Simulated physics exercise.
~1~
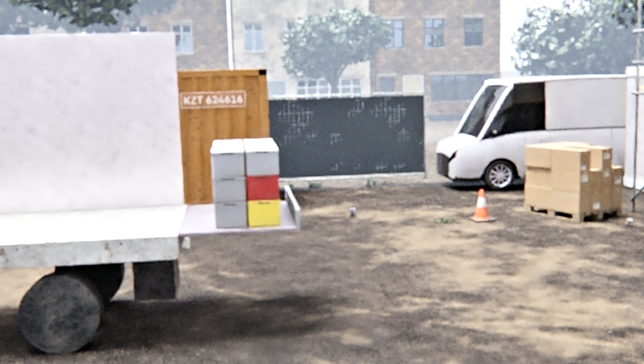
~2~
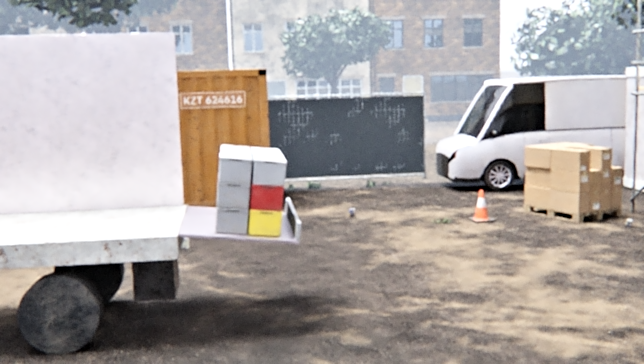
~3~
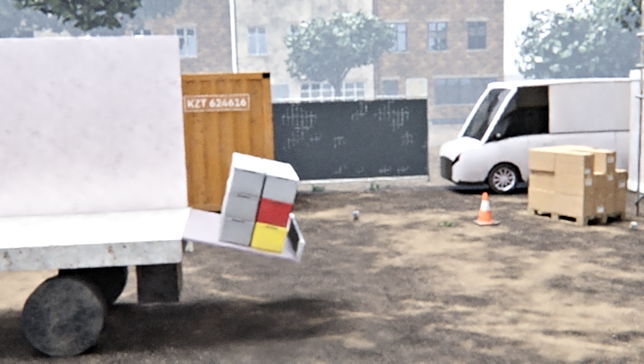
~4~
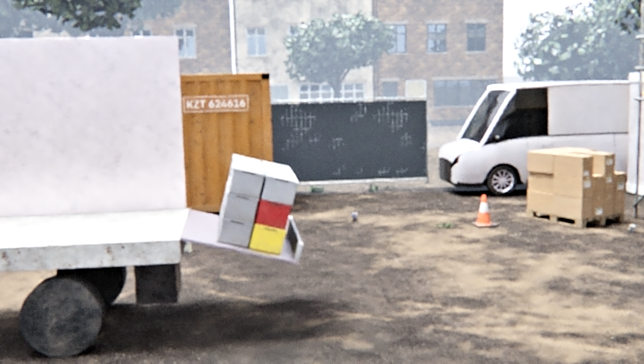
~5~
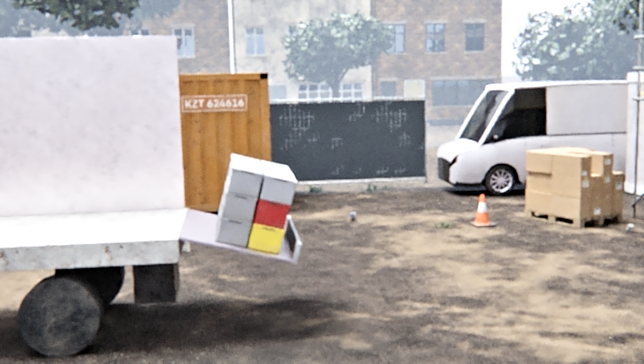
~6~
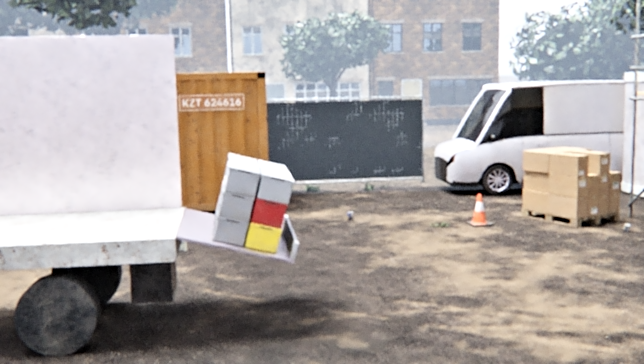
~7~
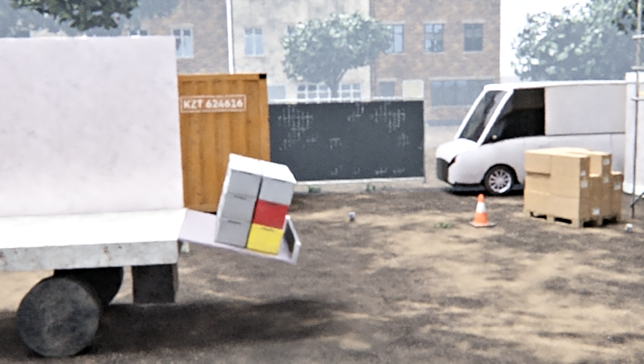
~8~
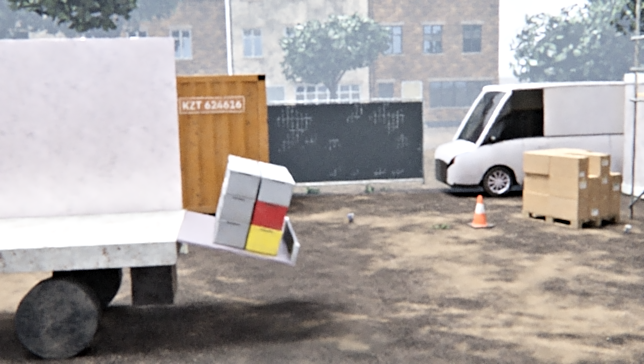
In a dirt yard with an orange container, a white van and brick buildings behind, a stack of lidded totes stands on the level tail lift of a lorry at the left. The totes are mostly grey, with a red one above a yellow one on the near side. The outer edge of the platform begins to dip, and the whole stack leans to the right with it. The tilt grows a little steeper, then stops. The totes stay packed together on the slanted platform, none sliding off, and they are still resting there at the end.
